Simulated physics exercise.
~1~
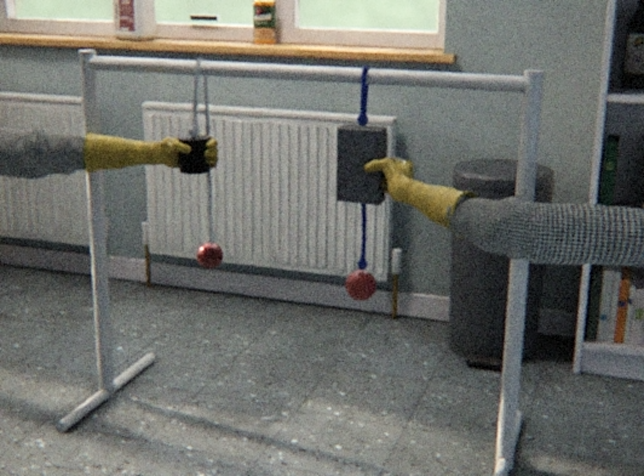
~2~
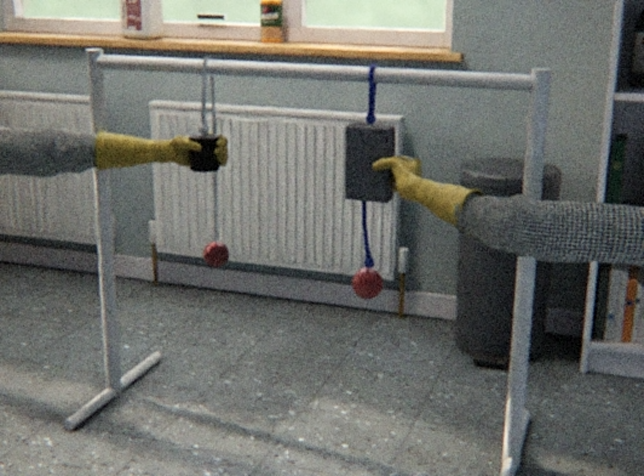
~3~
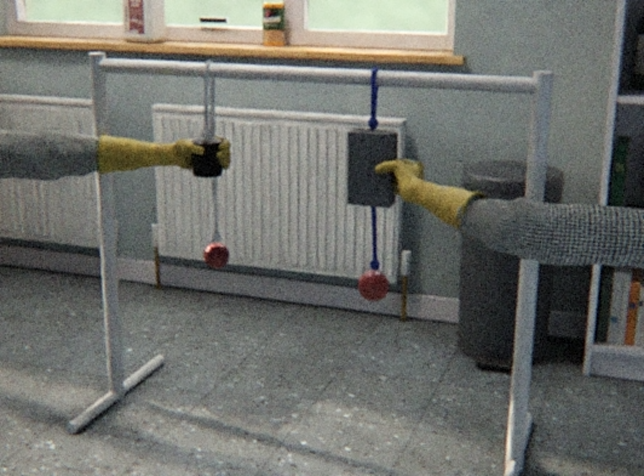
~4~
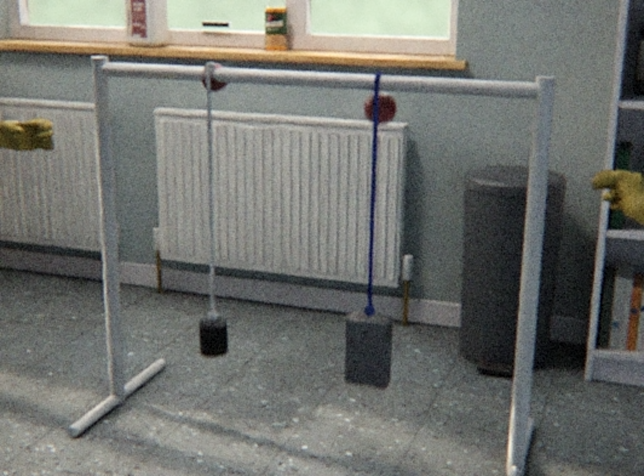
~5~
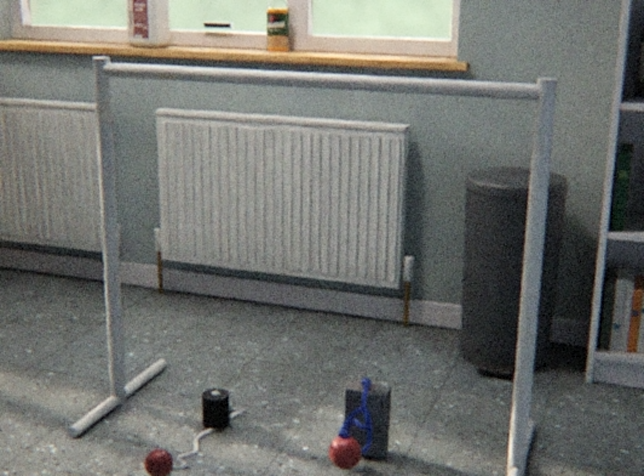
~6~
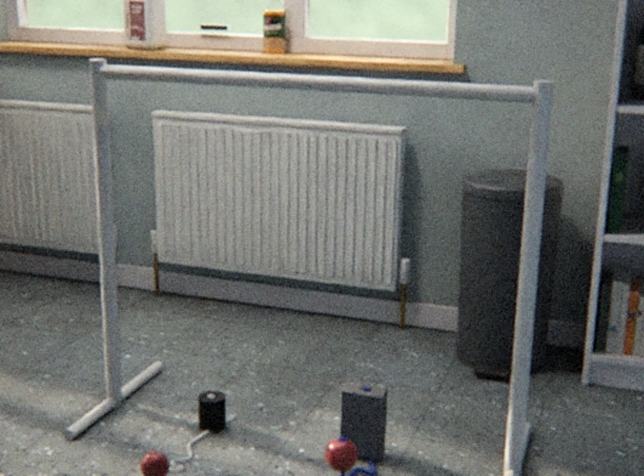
In a room with radiators, gloved hands release a black cylinder and grey block roped over a rail, both dropping with red balls to the floor.
